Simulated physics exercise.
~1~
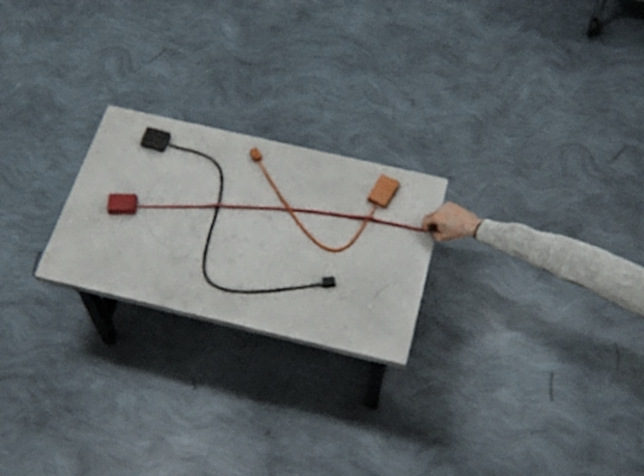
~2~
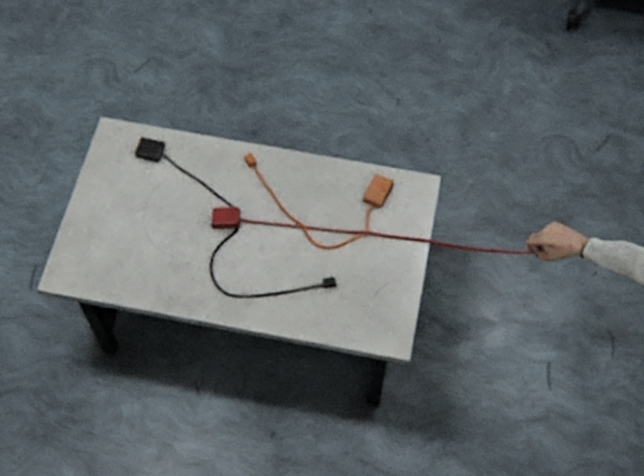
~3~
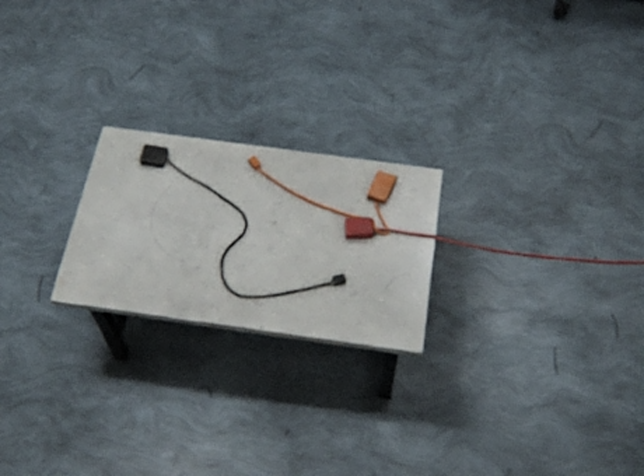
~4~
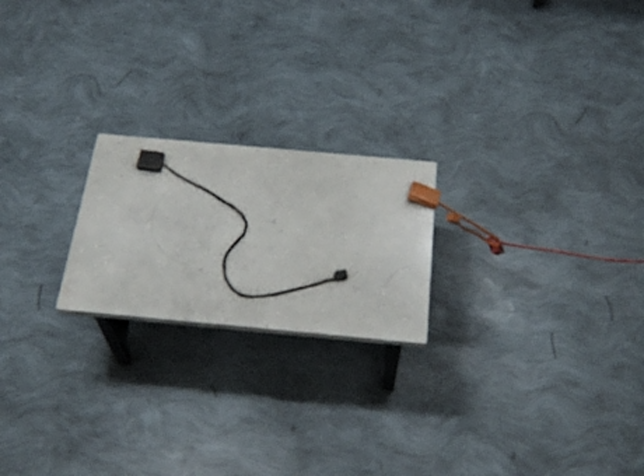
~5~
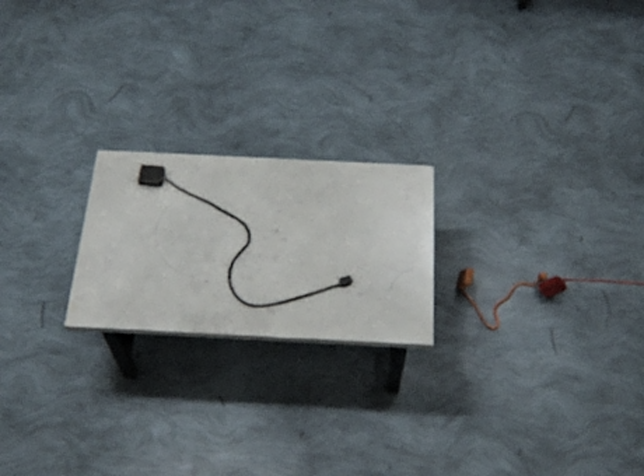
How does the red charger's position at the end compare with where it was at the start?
At the start the red charger rests on the left part of the tabletop, and by the end it is off the table, on the floor to the right.
